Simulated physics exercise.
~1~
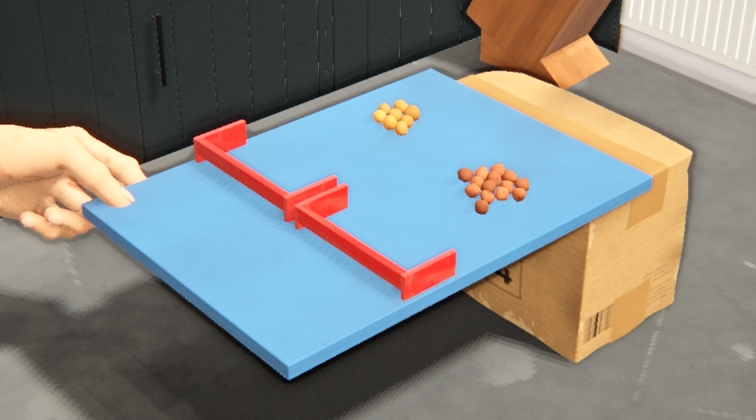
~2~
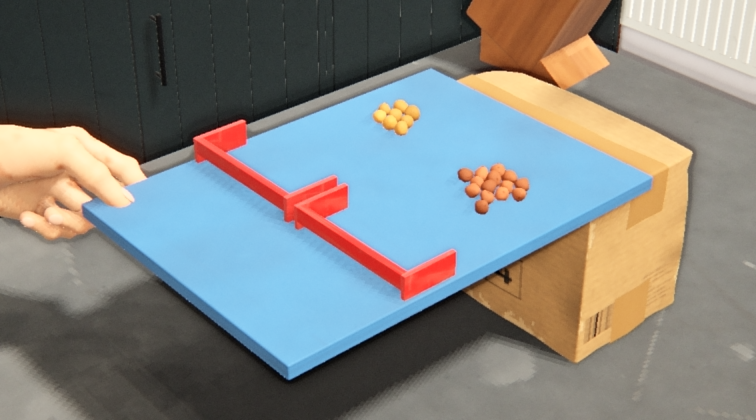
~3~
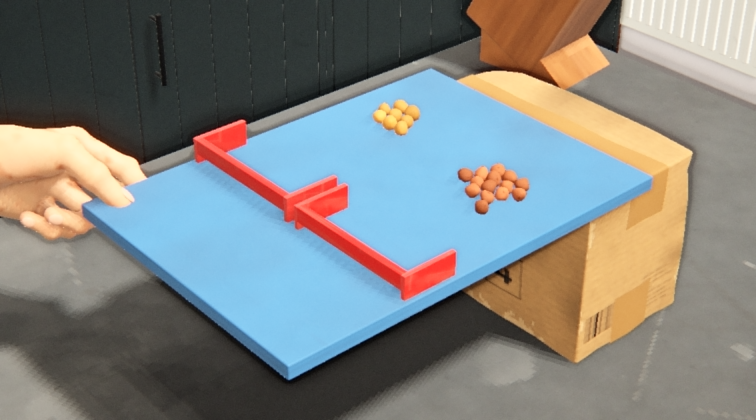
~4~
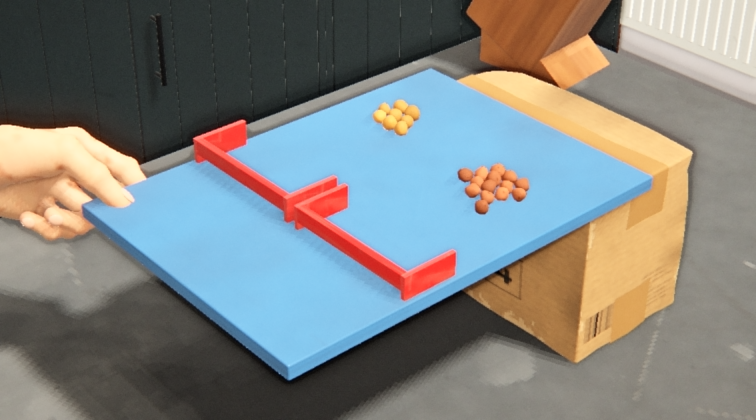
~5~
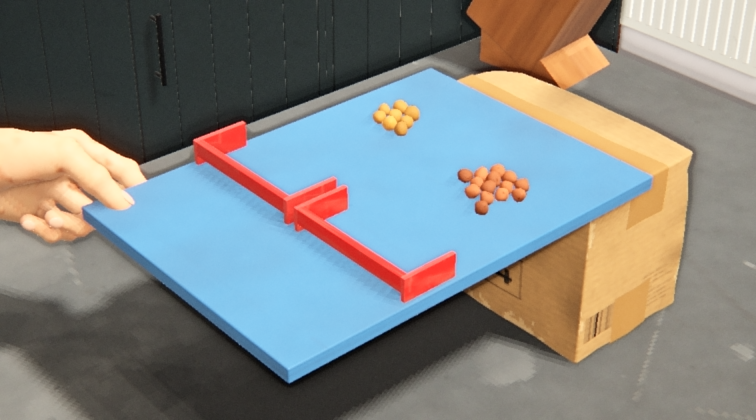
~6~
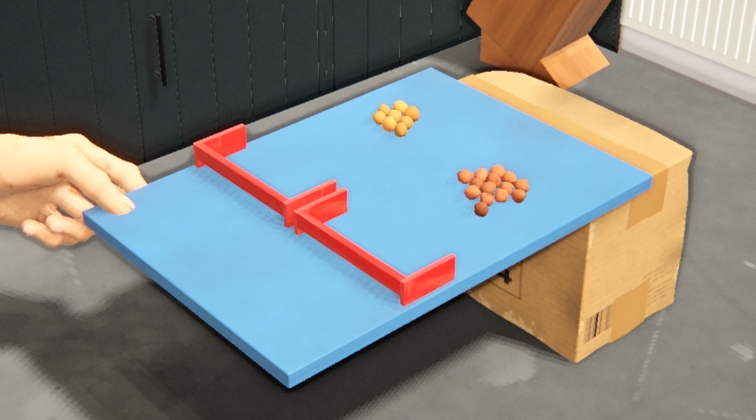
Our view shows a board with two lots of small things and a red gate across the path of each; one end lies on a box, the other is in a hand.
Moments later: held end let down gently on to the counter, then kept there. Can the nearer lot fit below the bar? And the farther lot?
Outcome: Nearer lot: Stuck; farther lot: Stuck.
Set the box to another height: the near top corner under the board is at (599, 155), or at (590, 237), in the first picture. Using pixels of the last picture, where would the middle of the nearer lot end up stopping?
(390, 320) and (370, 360).
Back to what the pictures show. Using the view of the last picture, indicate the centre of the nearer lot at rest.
I'd place the middle near (382, 342).
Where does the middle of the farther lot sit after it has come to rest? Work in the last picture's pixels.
I'd put it somewhere close to (271, 278).
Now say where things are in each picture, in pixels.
The first frame shows held end of the board at (291, 359), level; box at (538, 204), tall, over half the board's length; nearer lot at (490, 188), a few clay pellets; farther lot at (395, 115), a few roasted chickpeas; nearer gate at (350, 246), its slot lower than a piece; farther gate at (242, 173), its slot lower than a piece.
The second frame shows held end of the board at (291, 359), level; farther lot at (395, 115).
The third frame shows held end of the board at (291, 359), level; nearer lot at (490, 188).
The fourth frame shows held end of the board at (291, 360), level; farther lot at (395, 116).
The fifth frame shows held end of the board at (291, 362), level; nearer lot at (490, 188).
The sixth frame shows held end of the board at (291, 368), down by 1°; box at (538, 204); nearer lot at (490, 190), not moving; farther lot at (395, 117), not moving; nearer gate at (350, 252); farther gate at (242, 179).
Then, 0.79 s after the last picture, board sloping at 17°; nearer lot on its way down; farther lot on its way down.
Then, 1.49 s after the last picture, board sloping at 30°; nearer lot has reached its gate; farther lot has reached its gate.
Then, 2.08 s after the last picture, board resting at 31°; nearer lot has reached its gate; farther lot has reached its gate.
At rest, board resting at 31°; nearer lot gathered behind its gate; farther lot gathered behind its gate.
